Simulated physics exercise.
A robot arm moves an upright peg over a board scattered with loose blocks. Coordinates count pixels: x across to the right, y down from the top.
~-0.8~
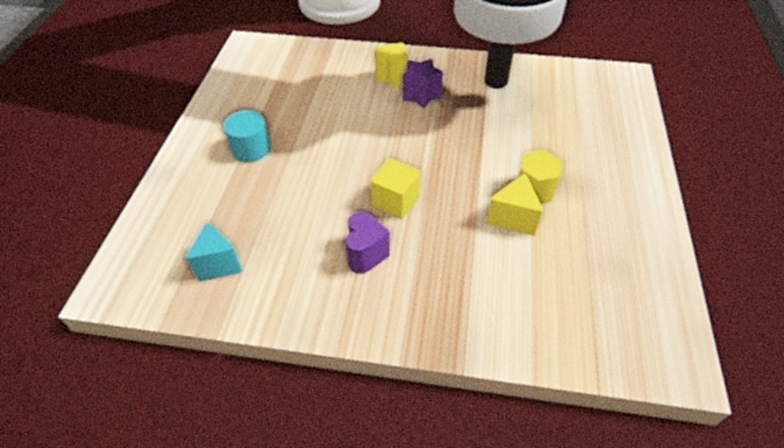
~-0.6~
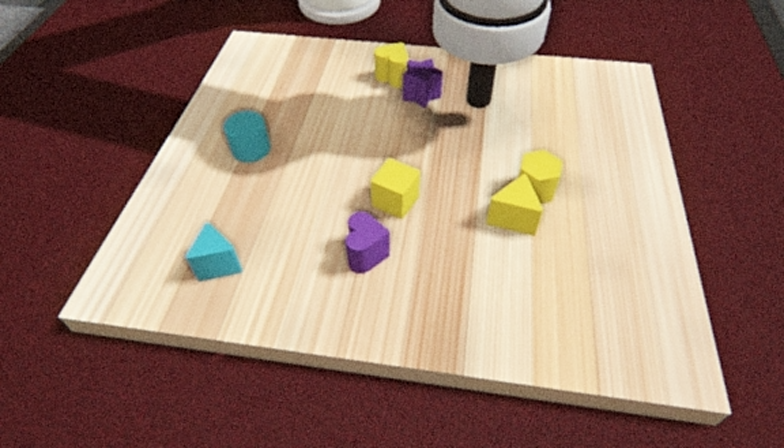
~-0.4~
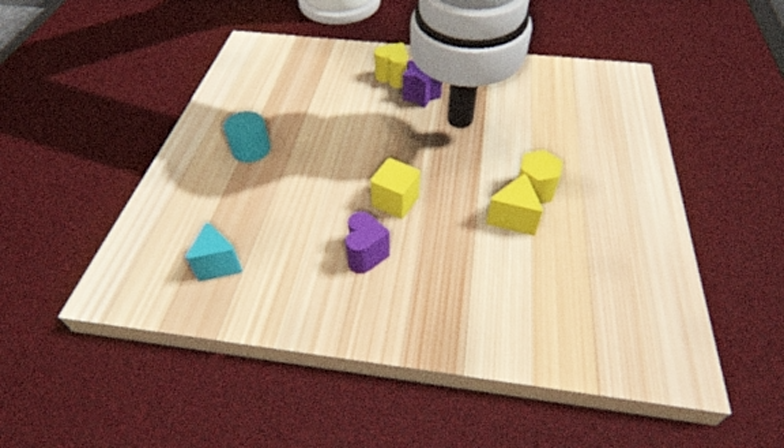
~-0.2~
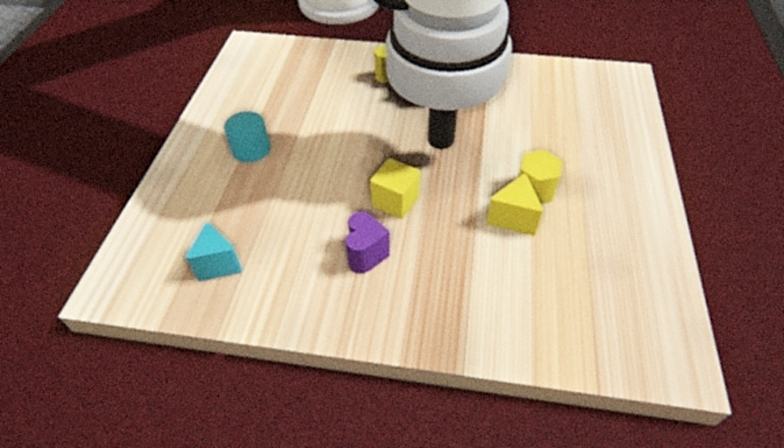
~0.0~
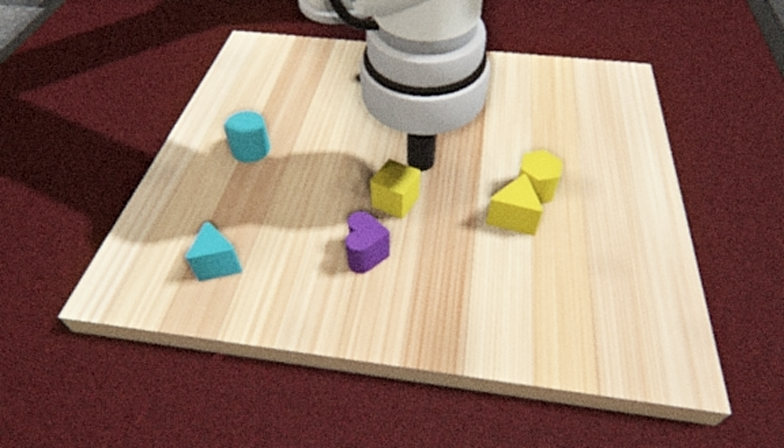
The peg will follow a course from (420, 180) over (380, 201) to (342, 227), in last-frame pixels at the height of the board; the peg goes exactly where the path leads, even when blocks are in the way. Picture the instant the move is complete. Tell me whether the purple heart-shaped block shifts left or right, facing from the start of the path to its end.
Leftward.
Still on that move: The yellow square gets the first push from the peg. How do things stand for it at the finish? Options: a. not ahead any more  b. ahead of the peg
b: Ahead of the peg.
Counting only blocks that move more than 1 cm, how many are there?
Displaced: Two.
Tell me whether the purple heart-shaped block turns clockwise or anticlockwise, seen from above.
From above, the purple heart-shaped block will be seen to turn anti-clockwise.
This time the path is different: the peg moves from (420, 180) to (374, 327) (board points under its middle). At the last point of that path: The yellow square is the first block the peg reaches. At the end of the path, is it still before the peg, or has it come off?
It comes off the peg's front.
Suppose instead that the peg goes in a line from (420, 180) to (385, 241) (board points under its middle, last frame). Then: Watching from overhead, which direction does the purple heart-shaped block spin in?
Counterclockwise rotation.
What follows on the original path. One third of the way, peg (393, 177); yellow square (376, 189).
Two thirds of the way, peg (365, 194); purple heart-shaped block (356, 242), turned 35° anticlockwise; yellow square (348, 208), turned 15° anticlockwise.
At the end, peg (340, 211); purple heart-shaped block (346, 257), turned 85° anticlockwise; yellow square (322, 227), turned 15° anticlockwise.
